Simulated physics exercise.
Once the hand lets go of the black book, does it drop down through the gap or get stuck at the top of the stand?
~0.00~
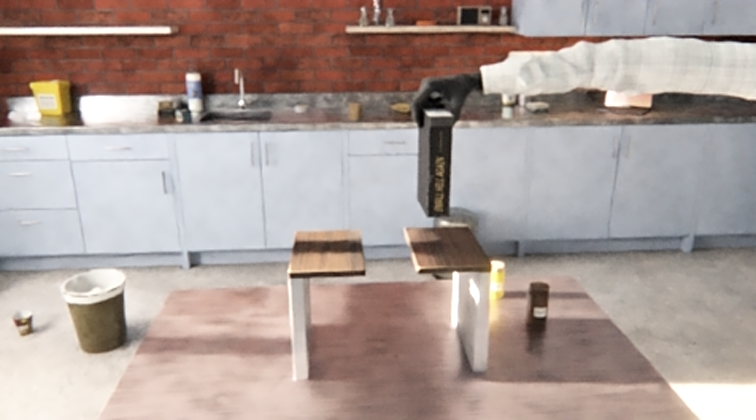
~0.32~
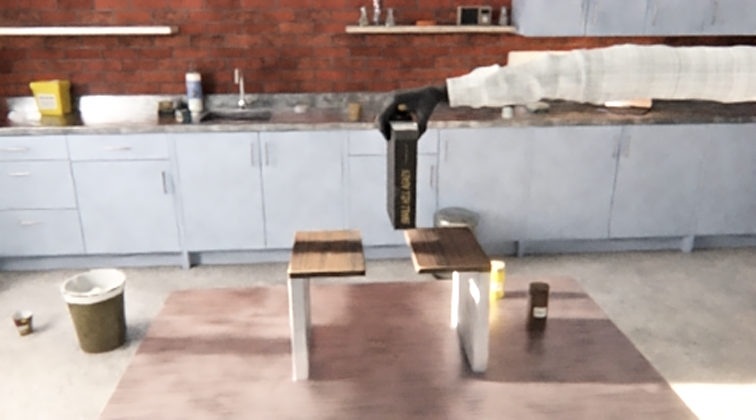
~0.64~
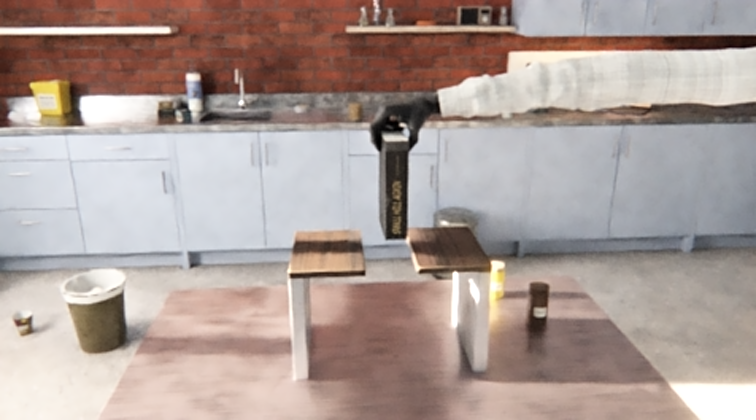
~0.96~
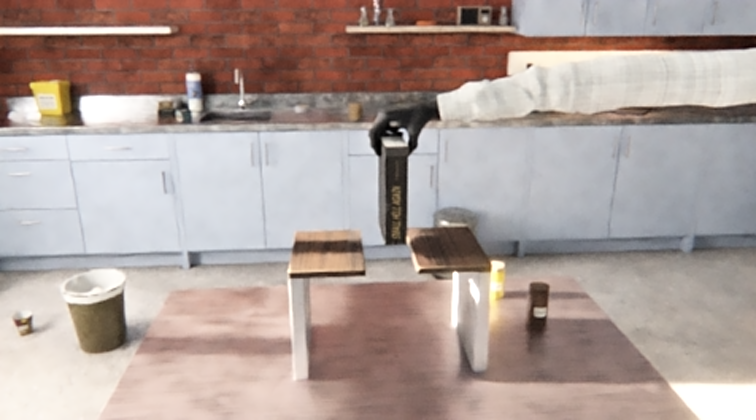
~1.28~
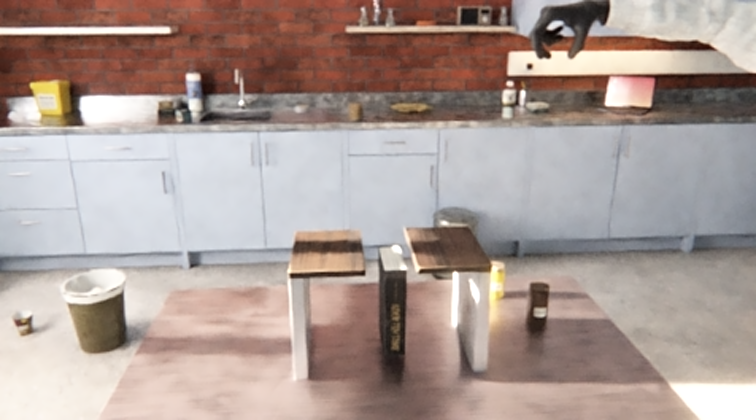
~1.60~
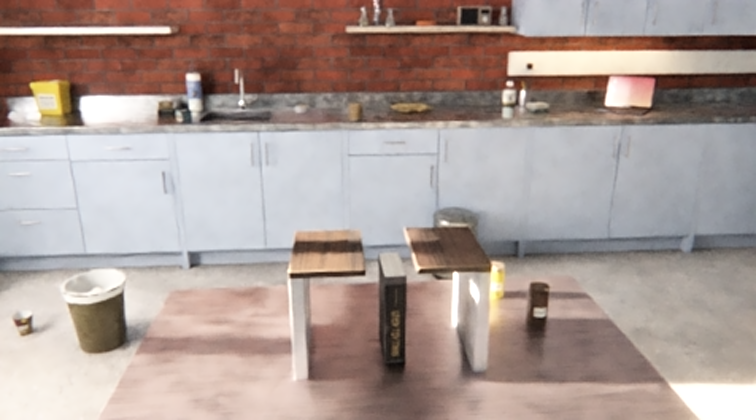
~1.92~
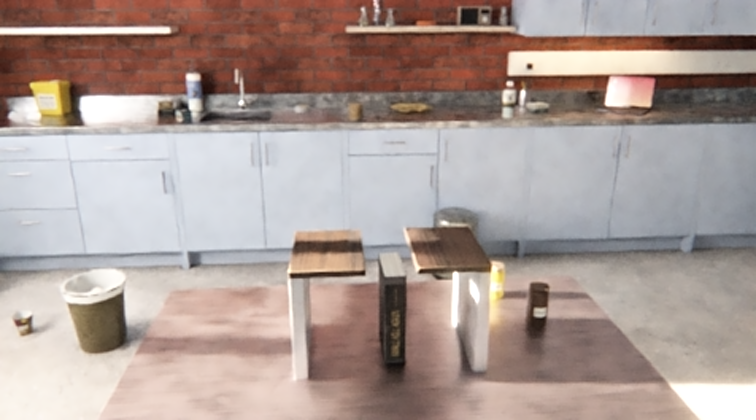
It drops down through the gap and ends up standing upright between the legs of the stand.
